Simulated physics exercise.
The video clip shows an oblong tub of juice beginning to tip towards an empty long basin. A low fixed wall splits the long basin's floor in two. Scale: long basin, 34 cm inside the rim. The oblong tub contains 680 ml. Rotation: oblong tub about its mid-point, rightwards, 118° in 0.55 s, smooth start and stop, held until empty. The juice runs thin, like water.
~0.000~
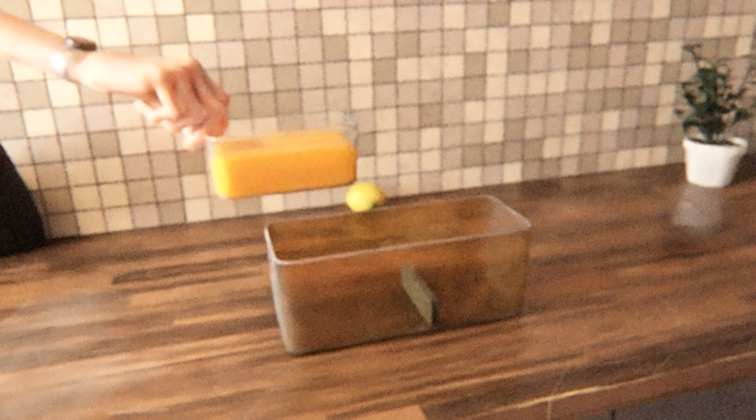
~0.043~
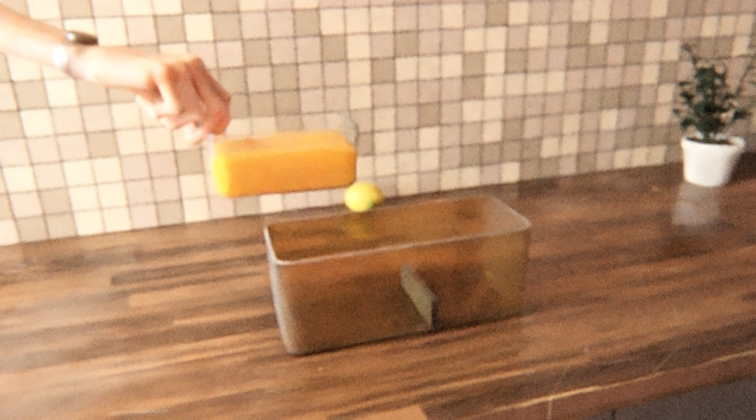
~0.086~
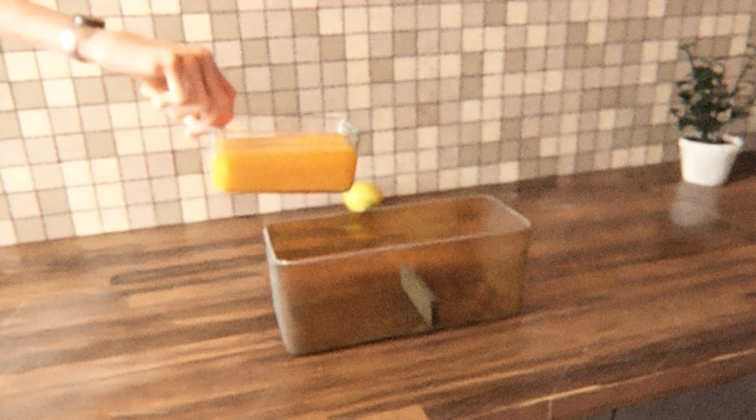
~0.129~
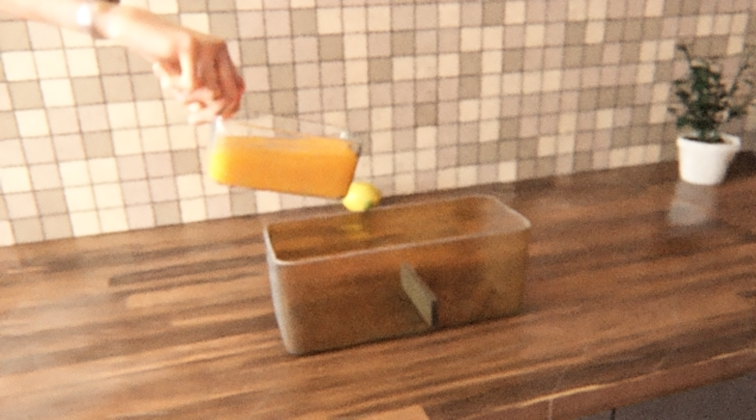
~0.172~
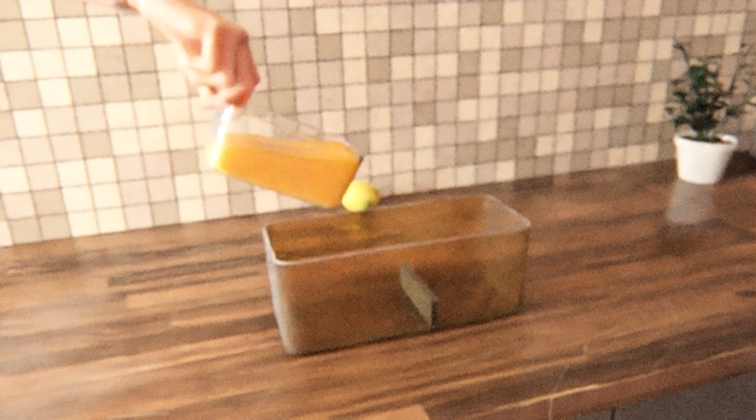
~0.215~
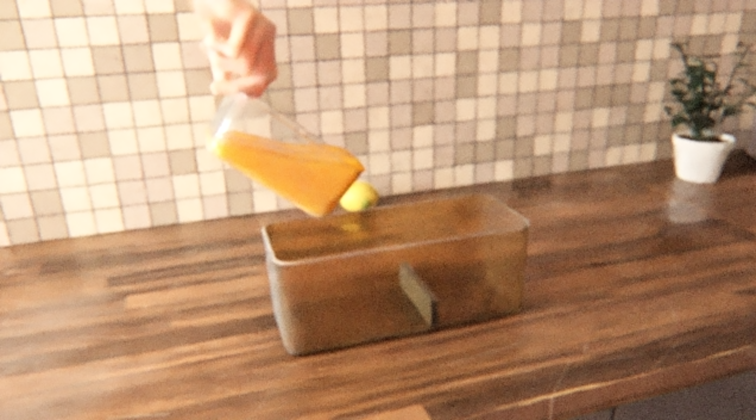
A hand held a clear oblong tub of orange juice above an empty long basin on a wooden counter, then steadily tilted it down to the right, the juice slanting toward its lower end.
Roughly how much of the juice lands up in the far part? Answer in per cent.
Around 28 %.
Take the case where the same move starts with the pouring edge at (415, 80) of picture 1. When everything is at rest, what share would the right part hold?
Then I'd expect something near 55 per cent.
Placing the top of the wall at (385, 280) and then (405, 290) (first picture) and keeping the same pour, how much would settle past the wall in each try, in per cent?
Roughly 40 per cent, then 30 per cent.
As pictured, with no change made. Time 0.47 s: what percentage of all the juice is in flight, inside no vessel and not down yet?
Estimate: Some 12 % of the total.
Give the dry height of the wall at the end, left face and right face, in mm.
Close to 22 mm left and close to 28 mm right.
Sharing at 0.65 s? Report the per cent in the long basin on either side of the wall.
Near 68 on the left, 12 on the right.
By 0.47 s the tilt is 111° and 9 per cent is still to pour, 78 is left of the wall and 0 right of it.
By 0.65 s the tilt is 118° and 1 per cent is still to pour, 68 is left of the wall and 12 right of it.
By 0.84 s the tilt is 118° and 0 per cent is still to pour, 64 is left of the wall and 29 right of it.
By 1.05 s the tilt is 118° and 0 per cent is still to pour, 65 is left of the wall and 28 right of it.
At rest 65 per cent lies left of the wall, 28 right of it and 7 outside.
